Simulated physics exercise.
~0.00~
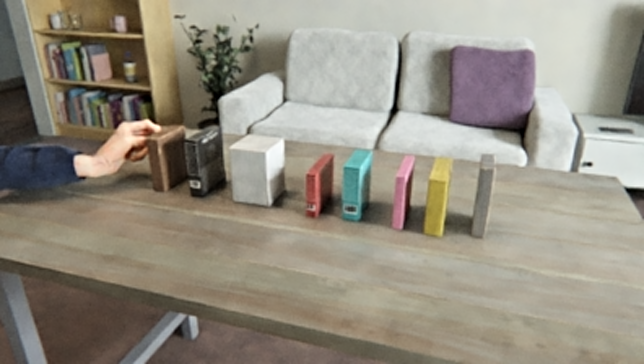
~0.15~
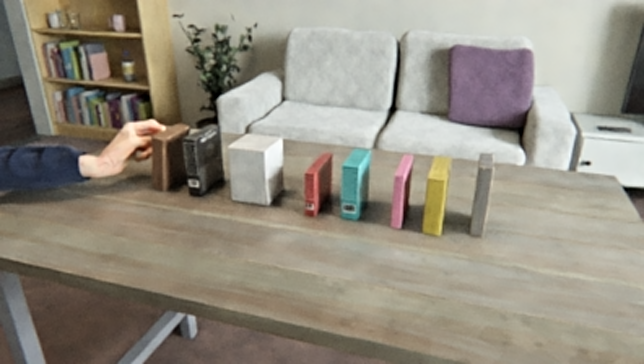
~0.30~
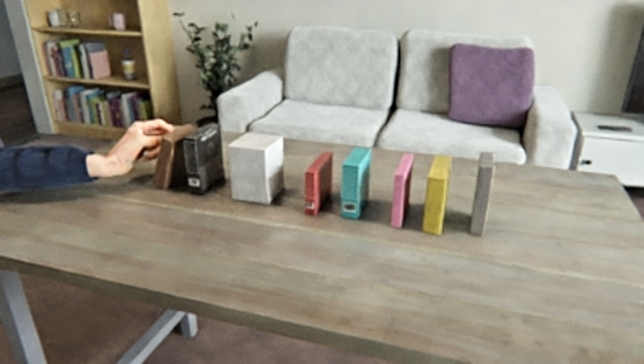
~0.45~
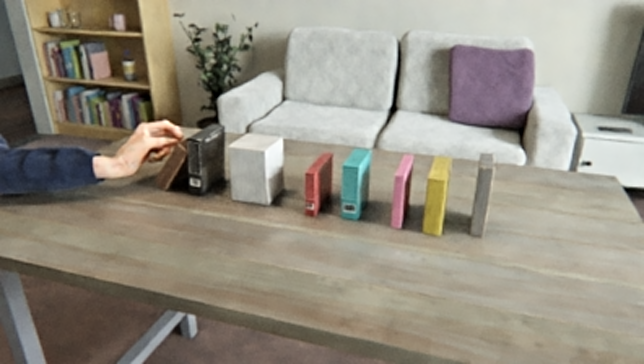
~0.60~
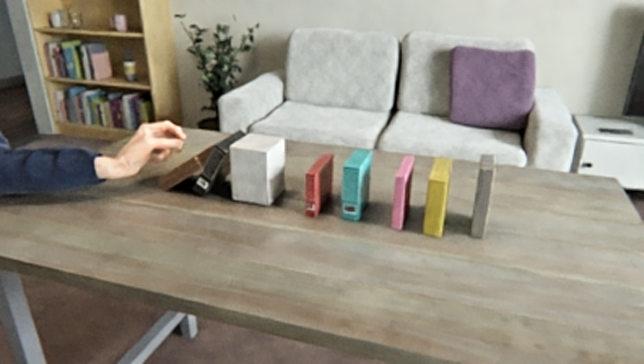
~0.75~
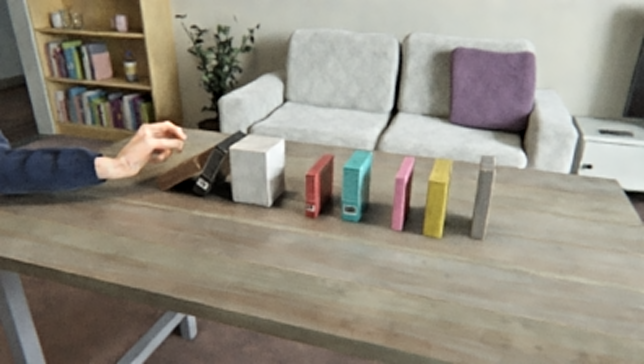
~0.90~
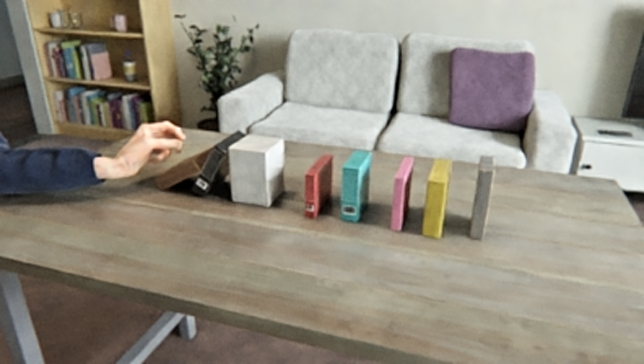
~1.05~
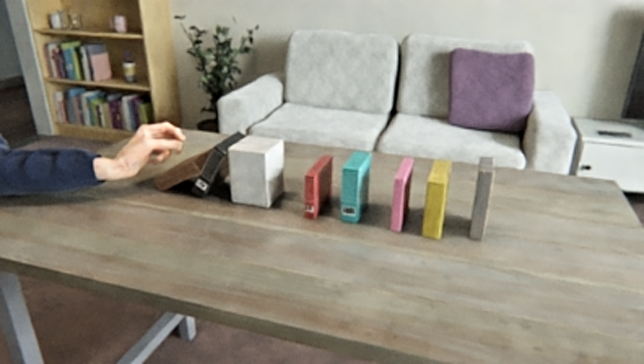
Brown board tipped rightward by a hand, knocking a black packet that ends leaning on a white block, the others still standing.
